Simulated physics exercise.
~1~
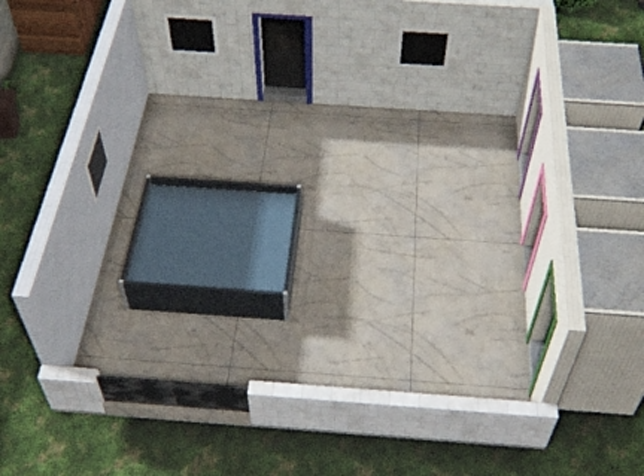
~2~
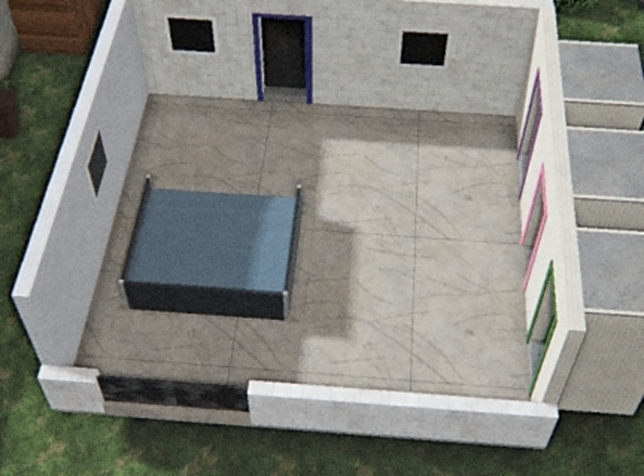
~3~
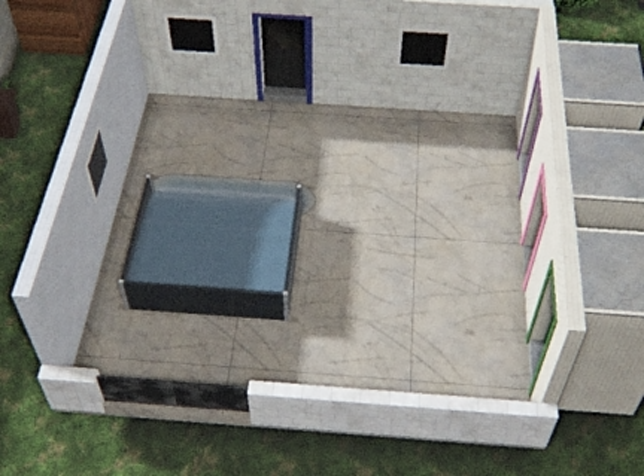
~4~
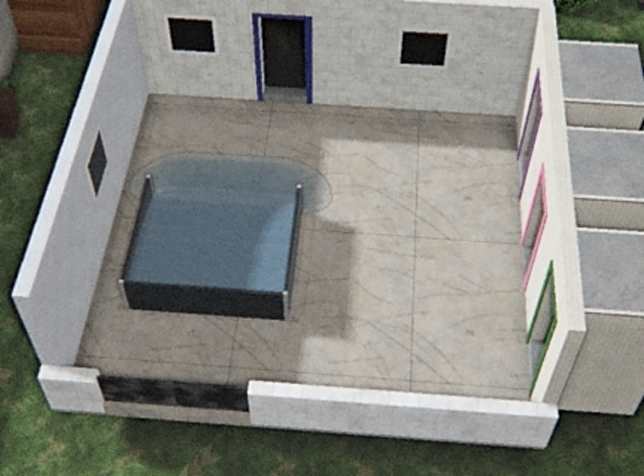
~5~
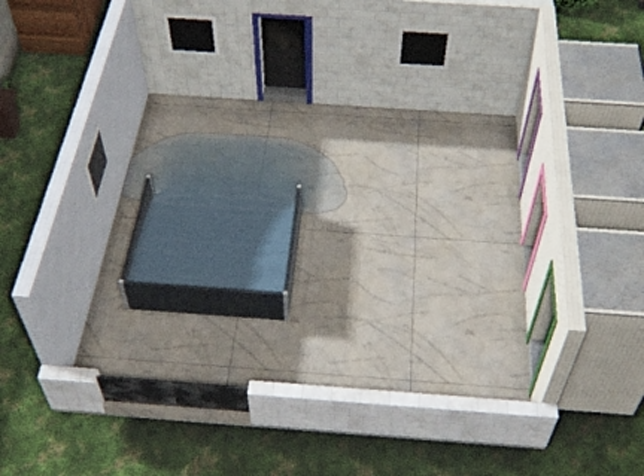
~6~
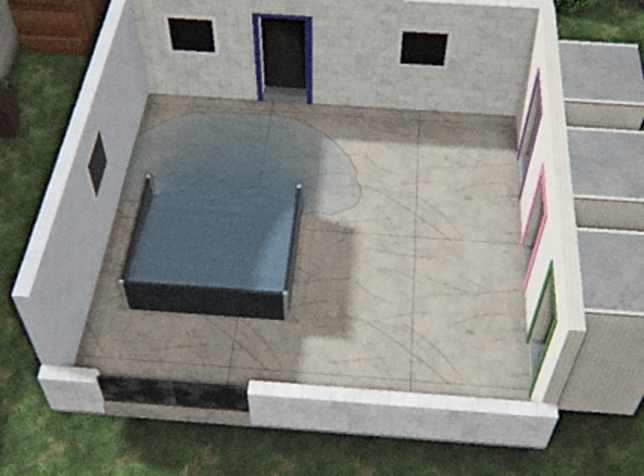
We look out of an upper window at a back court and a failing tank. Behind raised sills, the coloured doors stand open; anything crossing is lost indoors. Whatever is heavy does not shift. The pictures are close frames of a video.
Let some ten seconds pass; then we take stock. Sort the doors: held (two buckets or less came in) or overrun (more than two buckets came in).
Sorted: Pink door overrun, purple door held, blue door overrun, green door held.
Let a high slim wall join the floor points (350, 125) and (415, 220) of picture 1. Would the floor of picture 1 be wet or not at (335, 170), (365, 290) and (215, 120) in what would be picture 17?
Taking the points in turn, they are inundated, high and dry and inundated.
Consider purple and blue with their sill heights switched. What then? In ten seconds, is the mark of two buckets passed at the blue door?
In short: Blue lets more in.
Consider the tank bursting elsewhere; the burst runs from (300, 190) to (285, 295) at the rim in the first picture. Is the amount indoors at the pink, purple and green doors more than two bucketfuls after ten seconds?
Well, the pink one breaks the limit, while the purple one stays within bounds and the green one breaks the limit.
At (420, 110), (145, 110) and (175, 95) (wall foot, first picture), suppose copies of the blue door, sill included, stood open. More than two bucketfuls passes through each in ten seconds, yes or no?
Falls short; exceeds the limit; exceeds the limit.
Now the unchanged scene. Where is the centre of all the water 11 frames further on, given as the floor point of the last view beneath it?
Somewhere near (232, 179).
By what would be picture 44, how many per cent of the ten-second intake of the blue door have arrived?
Close to 100 %.
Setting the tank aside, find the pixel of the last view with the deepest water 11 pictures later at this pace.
About (157, 97).
A moment on, water covers 30 % of the floor; the pink door not reached, the purple door not reached, the blue door over two buckets in, the green door not reached.
Next, water covers 35 % of the floor; the pink door not reached, the purple door not reached, the blue door far over two buckets in, the green door not reached.
Then, water covers 40 % of the floor; the pink door not reached, the purple door wet at the sill, nothing in, the blue door far over two buckets in, the green door not reached.
Later, water covers 75 % of the floor; the pink door under two buckets in, the purple door wet at the sill, nothing in, the blue door far over two buckets in, the green door wet at the sill, nothing in.
In the end, water covers 95 % of the floor; the pink door over two buckets in, the purple door wet at the sill, nothing in, the blue door far over two buckets in, the green door wet at the sill, nothing in.
